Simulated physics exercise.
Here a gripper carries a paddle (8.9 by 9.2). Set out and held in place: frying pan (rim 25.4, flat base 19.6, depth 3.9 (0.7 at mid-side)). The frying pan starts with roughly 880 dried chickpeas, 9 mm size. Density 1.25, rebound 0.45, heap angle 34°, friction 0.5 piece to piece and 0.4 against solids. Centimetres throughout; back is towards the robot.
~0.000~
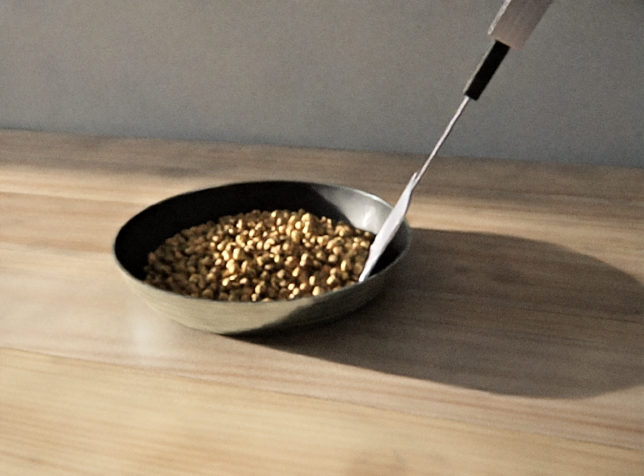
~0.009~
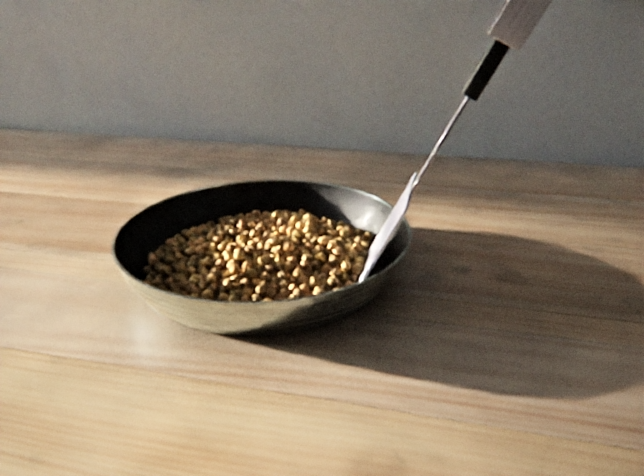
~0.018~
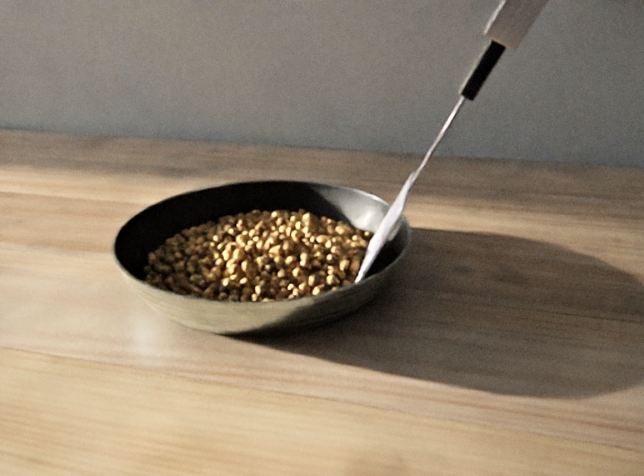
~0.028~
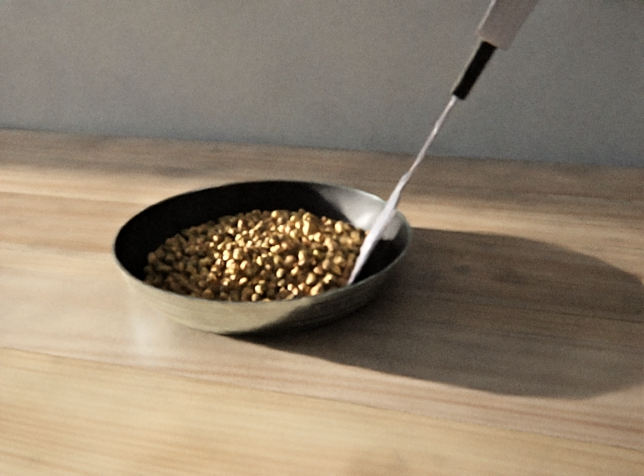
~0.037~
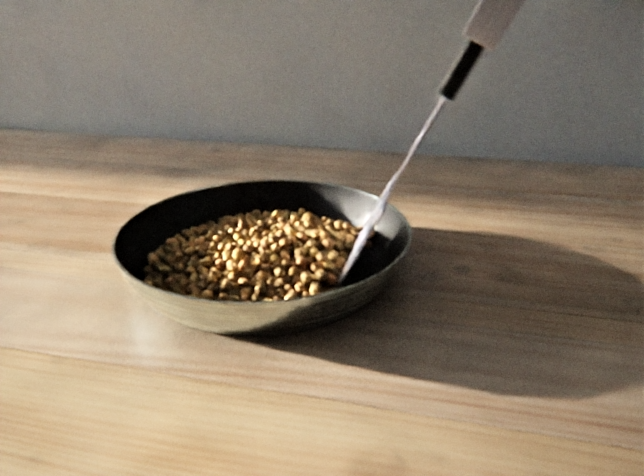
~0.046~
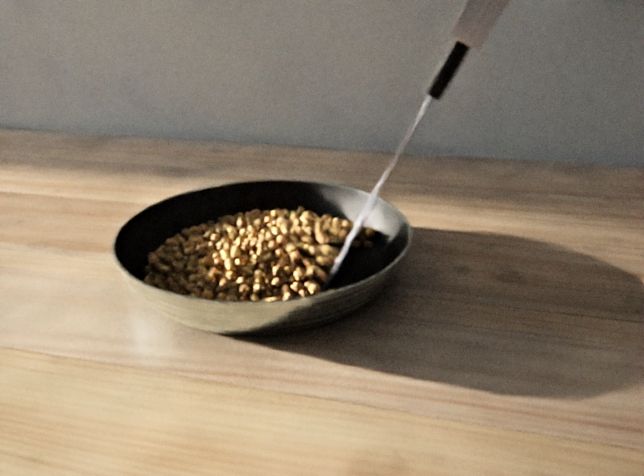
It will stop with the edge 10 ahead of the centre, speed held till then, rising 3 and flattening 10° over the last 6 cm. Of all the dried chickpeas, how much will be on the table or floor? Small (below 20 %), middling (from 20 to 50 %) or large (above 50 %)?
Share on the table or floor: Middling (from 20 to 50 %).
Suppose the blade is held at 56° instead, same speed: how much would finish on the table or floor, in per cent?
Then about 25 per cent.
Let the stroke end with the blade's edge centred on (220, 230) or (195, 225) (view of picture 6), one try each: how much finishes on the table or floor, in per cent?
About 10 and 15 per cent.
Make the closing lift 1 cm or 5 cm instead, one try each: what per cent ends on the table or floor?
About 35 and 25 per cent.
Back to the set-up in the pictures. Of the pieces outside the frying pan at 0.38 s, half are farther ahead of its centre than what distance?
Some 24 cm.
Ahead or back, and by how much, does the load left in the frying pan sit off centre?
Some 4.0 cm ahead.
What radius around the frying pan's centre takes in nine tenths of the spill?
About 55 cm.
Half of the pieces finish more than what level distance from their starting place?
Some 4 cm.
After 0.10 s, sloping 64°, highest piece 6 above the table; 875 in the frying pan.
After 0.15 s, sloping 62°, highest piece 7 above the table; 875 in the frying pan.
After 0.38 s, sloping 54°, highest piece 12 above the table; 623 in the frying pan, 165 on the table or floor, 87 on the blade or in flight.
After 1.43 s, sloping 54°, highest piece 4 above the table; 622 in the frying pan, 253 on the table or floor.
At rest, 622 in the frying pan, 253 on the table or floor. That is 29 % on the table or floor.
